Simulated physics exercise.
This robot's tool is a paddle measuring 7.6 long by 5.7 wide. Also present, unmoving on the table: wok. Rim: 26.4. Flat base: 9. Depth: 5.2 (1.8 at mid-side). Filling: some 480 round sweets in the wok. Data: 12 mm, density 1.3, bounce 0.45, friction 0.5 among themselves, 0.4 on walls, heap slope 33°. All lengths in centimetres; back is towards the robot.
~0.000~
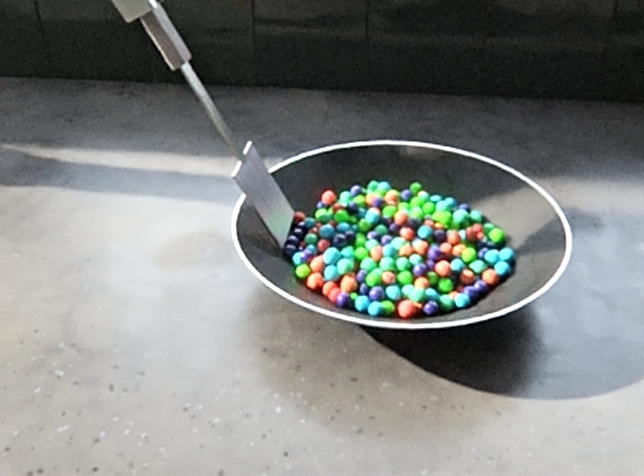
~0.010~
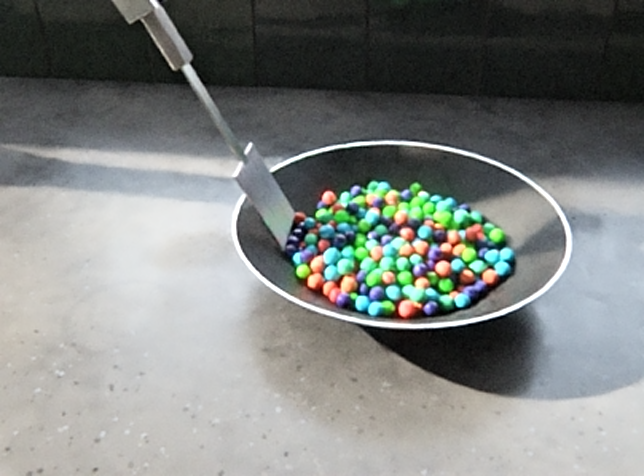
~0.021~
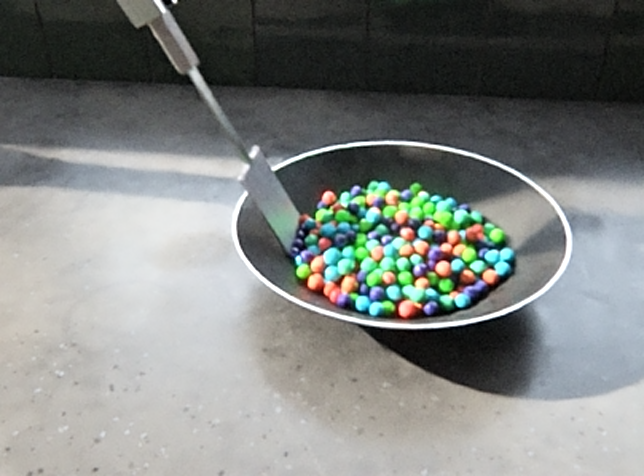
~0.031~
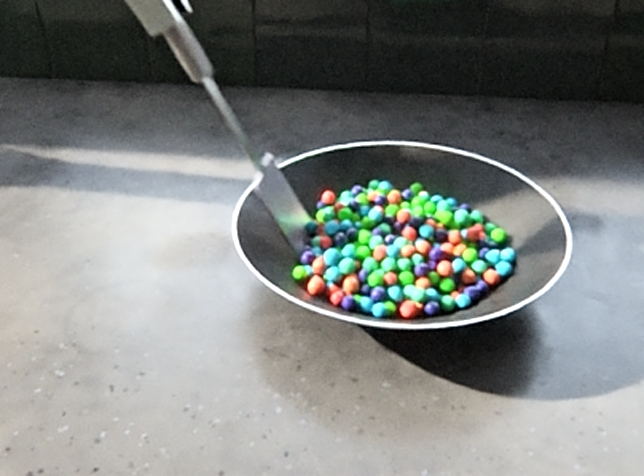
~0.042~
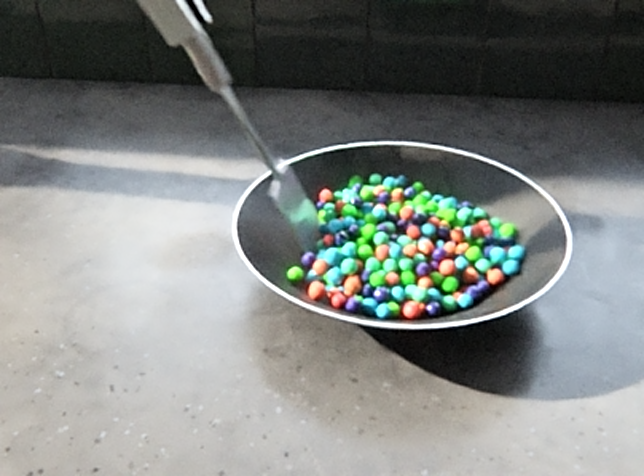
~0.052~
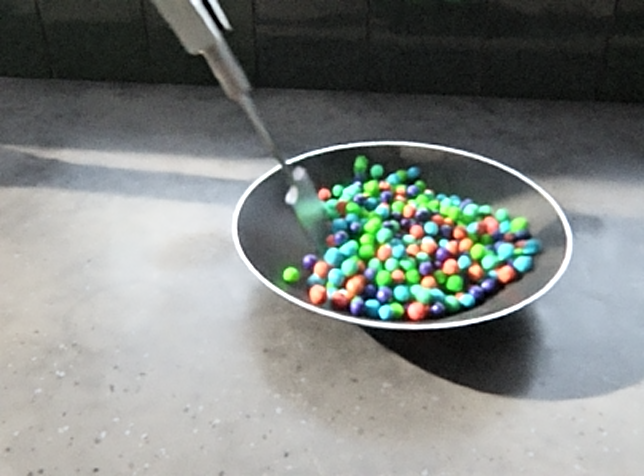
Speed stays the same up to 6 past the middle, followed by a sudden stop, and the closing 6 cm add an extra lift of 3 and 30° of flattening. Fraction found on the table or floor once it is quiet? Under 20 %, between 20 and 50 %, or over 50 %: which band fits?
The band that fits is between 20 and 50 %.
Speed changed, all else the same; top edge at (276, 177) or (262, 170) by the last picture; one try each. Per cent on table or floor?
Near 15 per cent in the first try and near 0 per cent in the second.
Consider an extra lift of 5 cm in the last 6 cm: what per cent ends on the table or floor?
Result: Approx. 30 %.
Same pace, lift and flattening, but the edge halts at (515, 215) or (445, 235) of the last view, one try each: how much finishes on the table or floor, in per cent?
Estimates, in order: 40 % and 15 %.
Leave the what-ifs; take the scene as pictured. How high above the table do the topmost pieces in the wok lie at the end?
Roughly 5.5 centimetres.
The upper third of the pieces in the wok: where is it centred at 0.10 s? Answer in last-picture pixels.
Near (441, 227).
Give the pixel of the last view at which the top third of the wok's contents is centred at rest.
Around (488, 242).
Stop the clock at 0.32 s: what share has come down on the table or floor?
Fraction noted: Close to 20 per cent.
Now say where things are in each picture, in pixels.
In the first frame, paddle top edge at (242, 158), sloping 63°; upper third of the load around (396, 232), from x 290 to 505, top at y 190; 476 in the wok.
In the second frame, paddle top edge at (243, 159), sloping 63°; upper third of the load around (396, 232), from x 290 to 505, top at y 190.
In the third frame, paddle top edge at (249, 162), sloping 63°; upper third of the load around (397, 233), from x 295 to 505, top at y 190.
In the fourth frame, paddle top edge at (262, 169), sloping 63°; upper third of the load around (395, 232), from x 300 to 510, top at y 185.
In the fifth frame, paddle top edge at (278, 178), sloping 63°; upper third of the load around (397, 231), from x 295 to 515, top at y 180.
In the sixth frame, paddle top edge at (295, 184), sloping 63°; upper third of the load around (400, 229), from x 290 to 530, top at y 165; 476 in the wok.
After 0.08 s, sloping 63°, highest piece 7 above the table; 475 in the wok, 1 on the blade or in flight.
After 0.10 s, sloping 54°, highest piece 9 above the table; 468 in the wok, 8 on the blade or in flight.
After 0.32 s, sloping 33°, highest piece 7 above the table; 344 in the wok, 96 on the table or floor, 36 on the blade or in flight.
After 1.37 s, sloping 33°, highest piece 5 above the table; 341 in the wok, 135 on the table or floor.
At rest, 341 in the wok, 135 on the table or floor. That is 28 % on the table or floor.
